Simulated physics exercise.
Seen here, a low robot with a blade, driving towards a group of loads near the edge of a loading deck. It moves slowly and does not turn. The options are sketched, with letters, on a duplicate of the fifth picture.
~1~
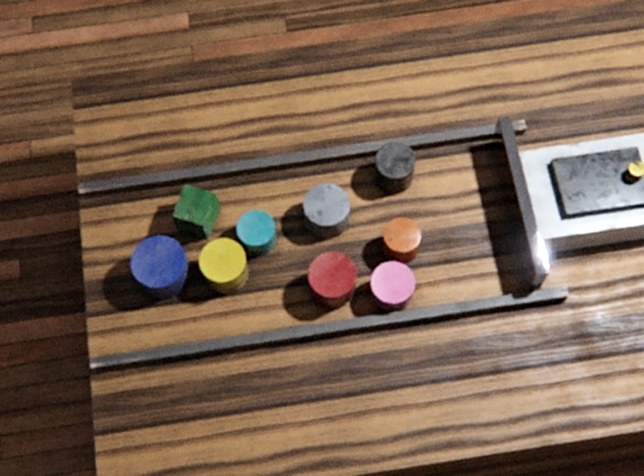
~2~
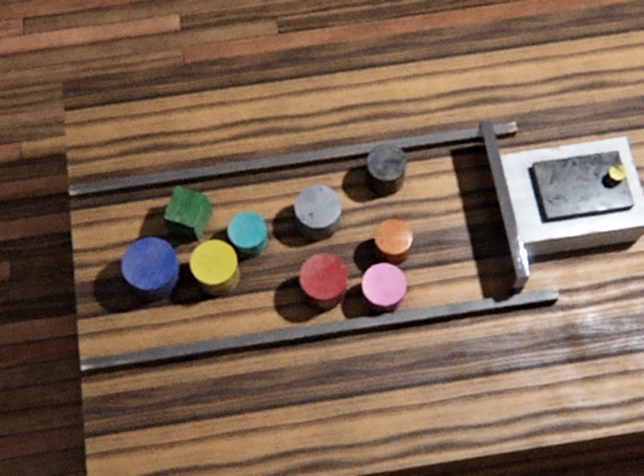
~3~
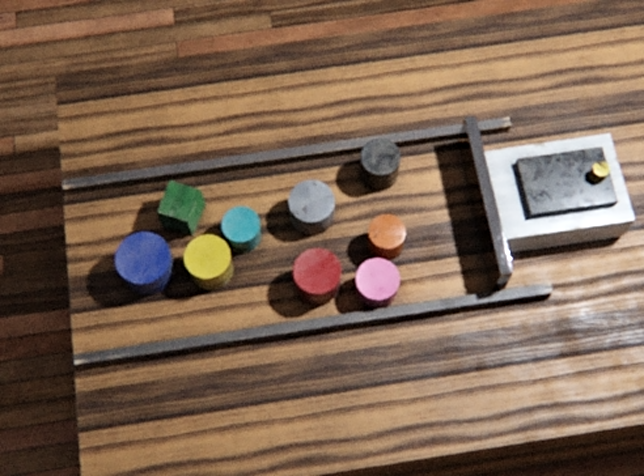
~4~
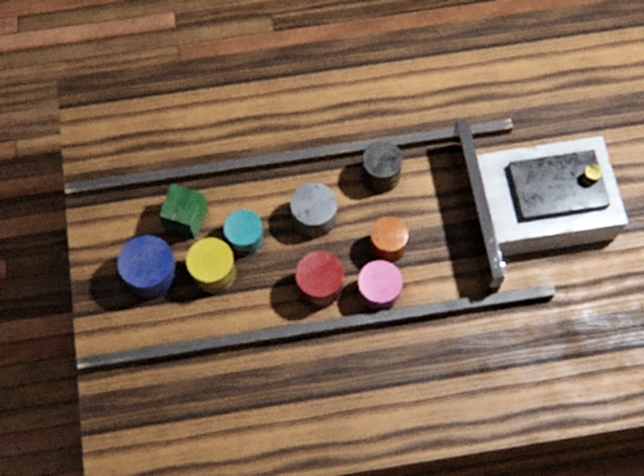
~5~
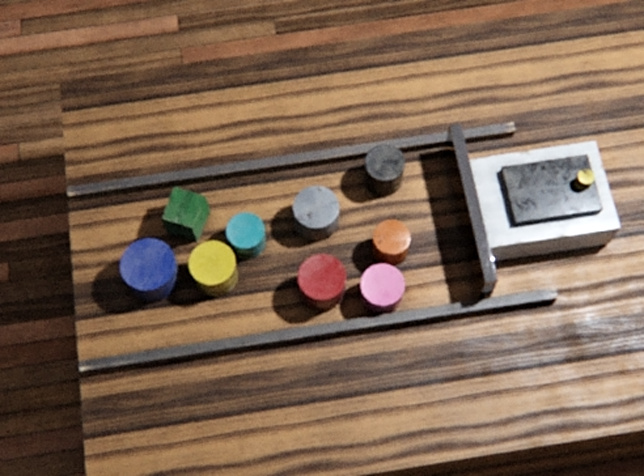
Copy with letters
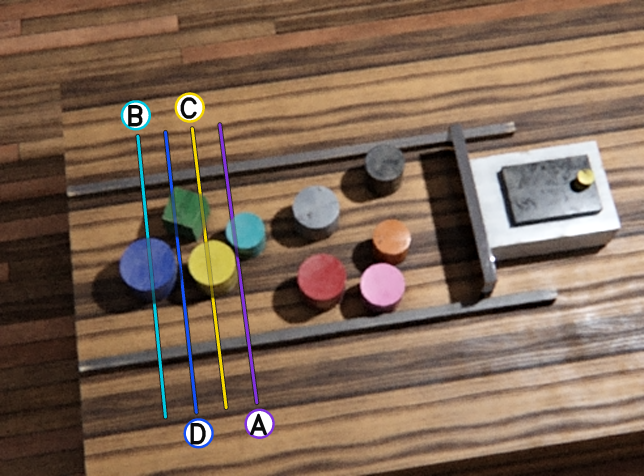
On a striped wooden deck, a low white robot with a dark blade sits between two rails, to the right of a loose group of colourful pails and canisters. It creeps left in a straight line, narrowing the gap slightly, while the loads keep their places, untouched by the blade.
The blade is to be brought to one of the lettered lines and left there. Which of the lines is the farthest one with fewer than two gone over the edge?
No farther than D.
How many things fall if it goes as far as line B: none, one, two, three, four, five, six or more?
By then, two.
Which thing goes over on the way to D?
The blue pail.
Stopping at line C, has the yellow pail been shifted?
Yes.
On the marked copy, A at (237, 256); B at (151, 269); C at (208, 260); D at (180, 265).
Taking D. A third of the way, robot (441, 206); pink pail (351, 297); black pail (331, 178).
Two thirds of the way, robot (334, 222); blue pail (113, 273); yellow pail (163, 274).
When it is over, robot (252, 234); blue pail over the edge; yellow pail (82, 287); one fallen.
As for the rest, A is within the limit but short; B drops two; C is within the limit but short.
